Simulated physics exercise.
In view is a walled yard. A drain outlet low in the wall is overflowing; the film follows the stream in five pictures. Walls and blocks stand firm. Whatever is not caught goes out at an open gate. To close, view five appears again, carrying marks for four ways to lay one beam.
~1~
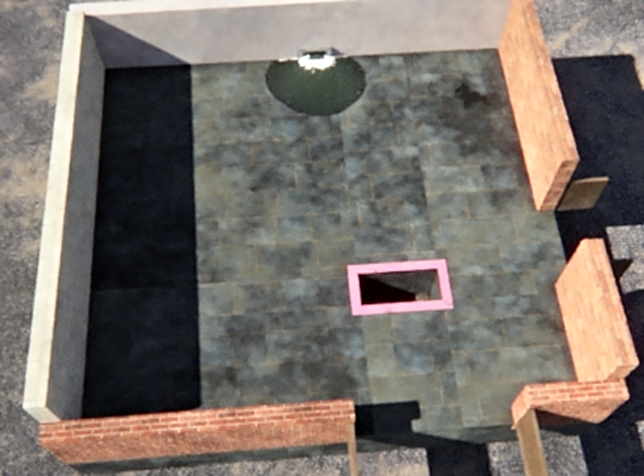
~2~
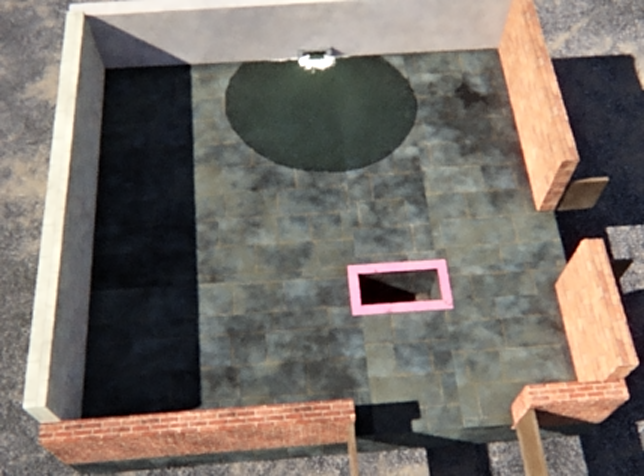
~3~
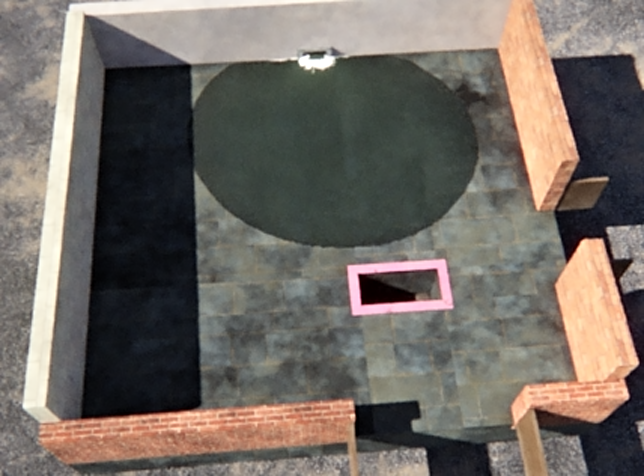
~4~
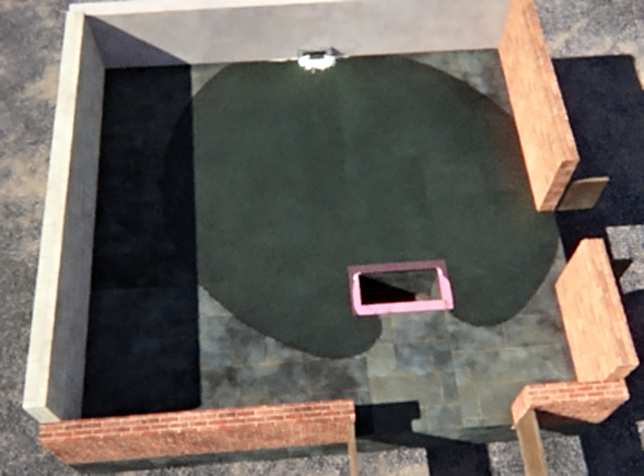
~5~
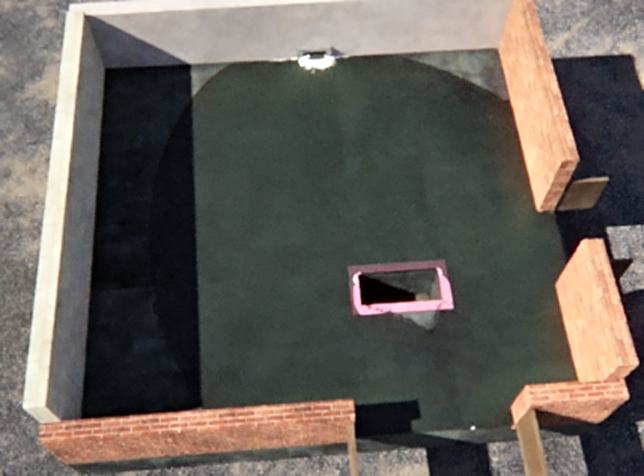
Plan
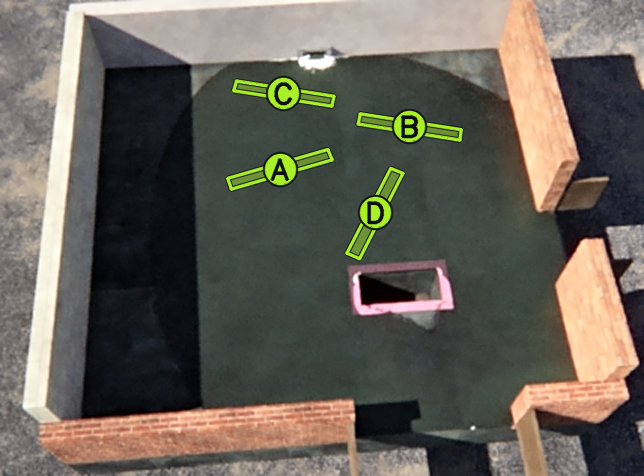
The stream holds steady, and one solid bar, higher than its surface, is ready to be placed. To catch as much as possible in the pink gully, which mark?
The best place is B.
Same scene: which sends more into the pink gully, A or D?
That is place A.
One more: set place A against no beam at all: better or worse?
Worse.
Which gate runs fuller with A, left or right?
More leaves on the left.
In lime, A from (229, 183) to (330, 154); B from (359, 118) to (460, 134); C from (235, 85) to (332, 101); D from (353, 255) to (396, 170).
With A, about 16 % of the stream goes into the pink gully, about 84 % out by the gates.
With B, about 26 % of the stream goes into the pink gully, about 74 % out by the gates.
With C, about 10 % of the stream goes into the pink gully, about 90 % out by the gates.
With D, about 8 % of the stream goes into the pink gully, about 92 % out by the gates.
